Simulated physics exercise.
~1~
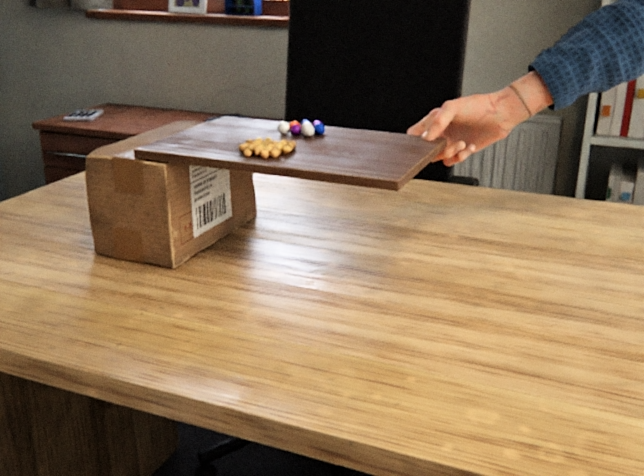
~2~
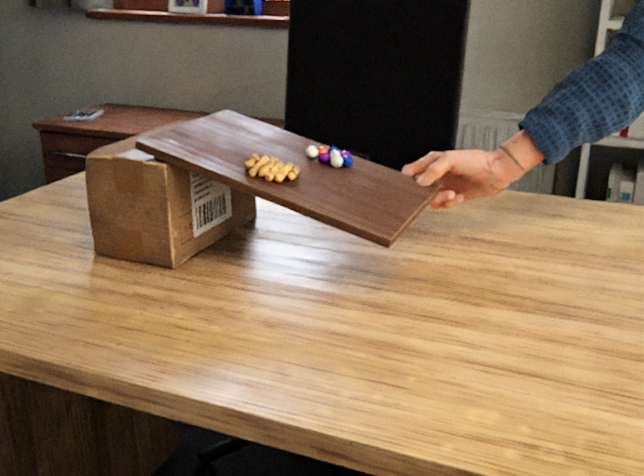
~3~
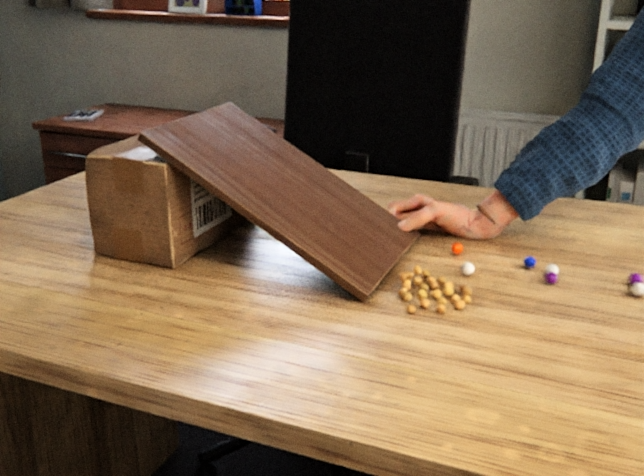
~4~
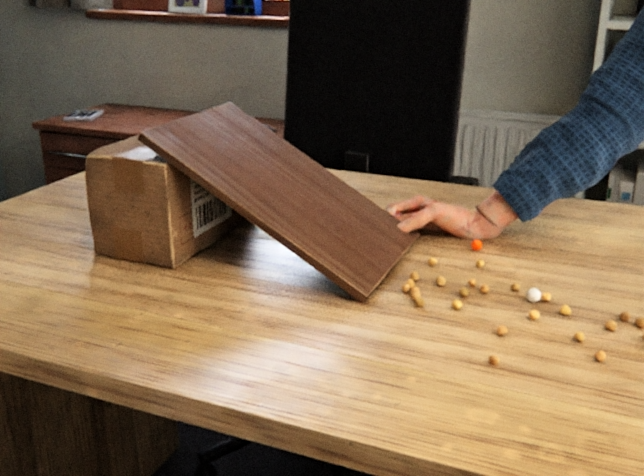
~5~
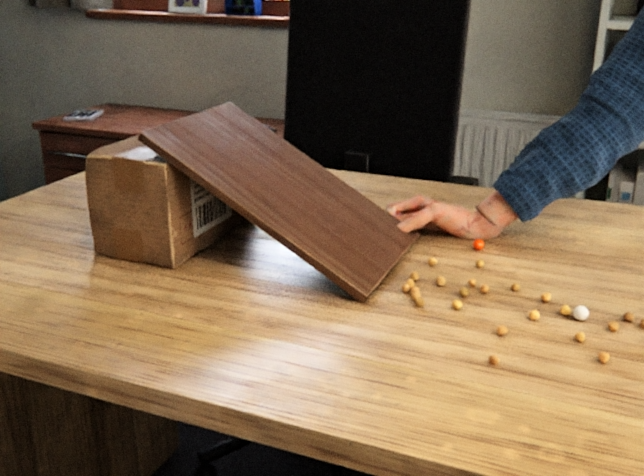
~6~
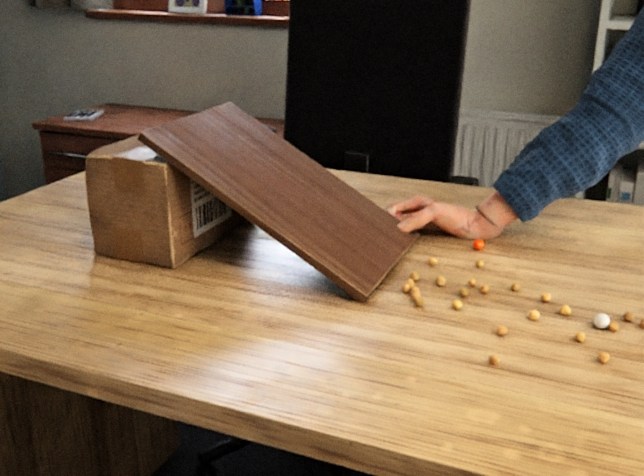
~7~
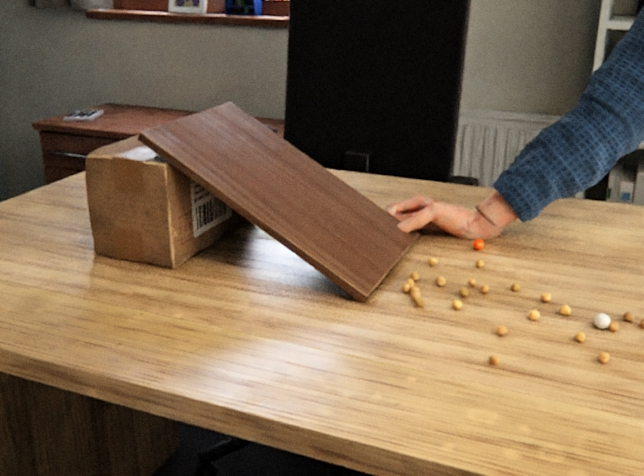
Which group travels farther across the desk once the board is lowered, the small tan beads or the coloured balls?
The coloured balls from the back of the board travel farther, with most of them rolling out of view on the right. The tan beads stay scattered on the desk, many of them nearer the board.
